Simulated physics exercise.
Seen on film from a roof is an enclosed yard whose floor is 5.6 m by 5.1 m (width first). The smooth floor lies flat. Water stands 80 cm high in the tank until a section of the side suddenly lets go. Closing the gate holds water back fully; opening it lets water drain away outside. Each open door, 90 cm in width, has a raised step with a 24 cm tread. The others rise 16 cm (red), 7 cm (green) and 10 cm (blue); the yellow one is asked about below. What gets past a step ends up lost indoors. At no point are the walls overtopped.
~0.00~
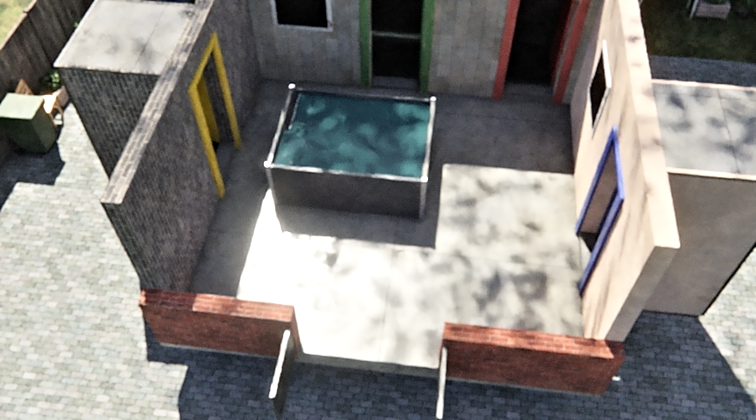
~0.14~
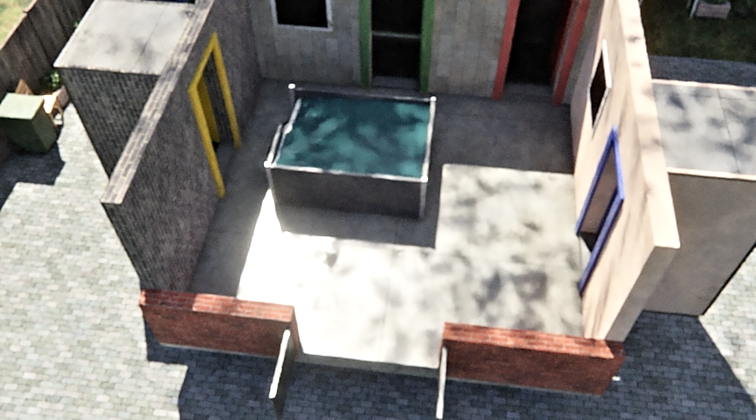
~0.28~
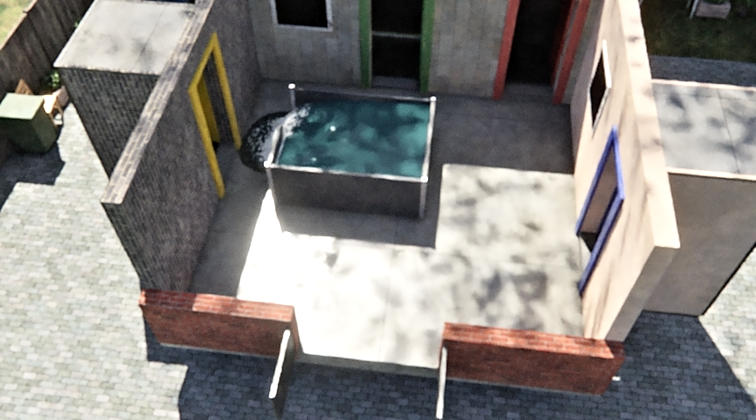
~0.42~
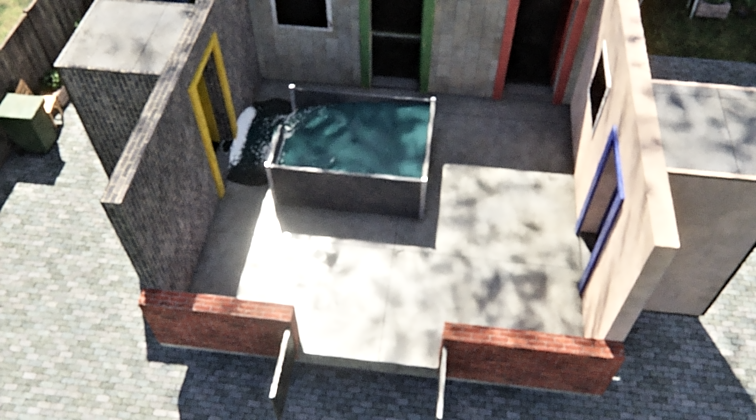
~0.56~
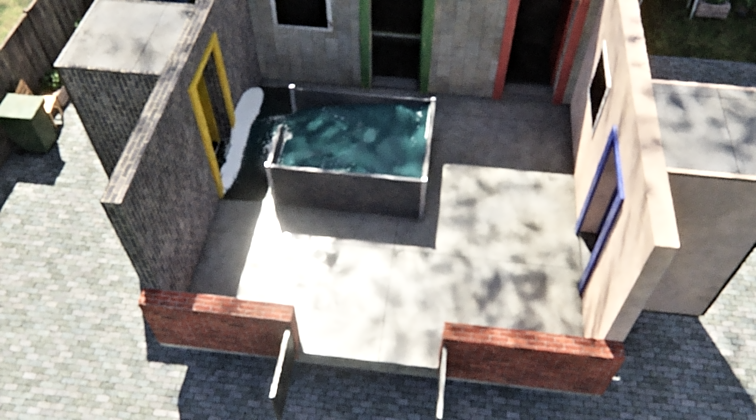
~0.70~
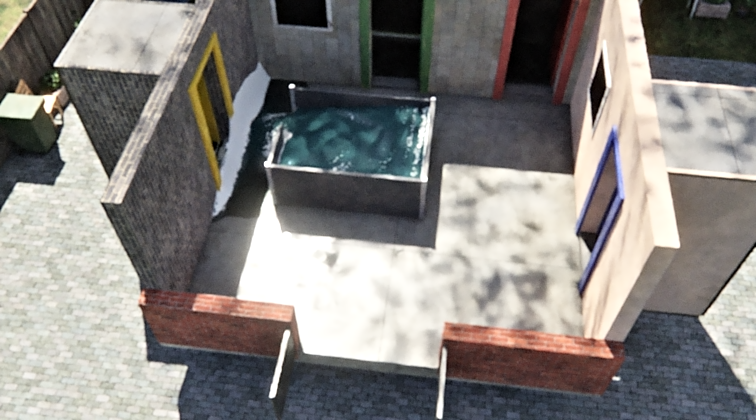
In a walled yard, a tank of water stood still until water poured out of its left side, spread across the floor in a dark sheet with a white foamy edge, and reached the yellow door.
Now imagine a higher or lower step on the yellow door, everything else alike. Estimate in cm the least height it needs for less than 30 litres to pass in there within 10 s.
I would say 35 cm.
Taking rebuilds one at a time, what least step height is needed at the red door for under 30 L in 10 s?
For red: Close to 15 cm.
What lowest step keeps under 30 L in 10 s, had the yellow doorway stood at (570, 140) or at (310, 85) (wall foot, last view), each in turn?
Roughly 21 cm for the first and 28 cm for the second.
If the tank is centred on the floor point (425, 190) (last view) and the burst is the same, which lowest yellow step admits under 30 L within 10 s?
New minimum height: Approx. 32 cm.
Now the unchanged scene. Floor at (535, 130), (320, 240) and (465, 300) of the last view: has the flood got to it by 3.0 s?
One by one: Drenched, drenched, clear.
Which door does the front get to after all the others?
Coming last is the blue one.
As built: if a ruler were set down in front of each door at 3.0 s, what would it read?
Red door 3 cm, green door 7 cm, yellow door 23 cm, blue door 0 cm.
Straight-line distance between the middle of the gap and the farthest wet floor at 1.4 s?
Around 3.6 m out.
After 1.4 s water covers 25 % of the floor, deepest (64 cm) near (260, 86); 33 cm at the yellow door, 40 litres in over its 20 cm step.
After 3.0 s water covers 55 % of the floor, deepest (38 cm) near (260, 86); 23 cm at the yellow door, 119 litres in over its 20 cm step.
After 10.0 s water covers 95 % of the floor, deepest (14 cm) near (200, 257); 8 cm at the yellow door, 139 litres in over its 20 cm step.
At the yellow door as built, the water arrived by 0.5 s and peaked near 43 cm at 0.7 s.
Run again over the same 10 s with other heights there, 67 litres in over 28.5 cm, 18 litres over 38.5 cm. The limit of 30 litres is kept from about 35 cm up.
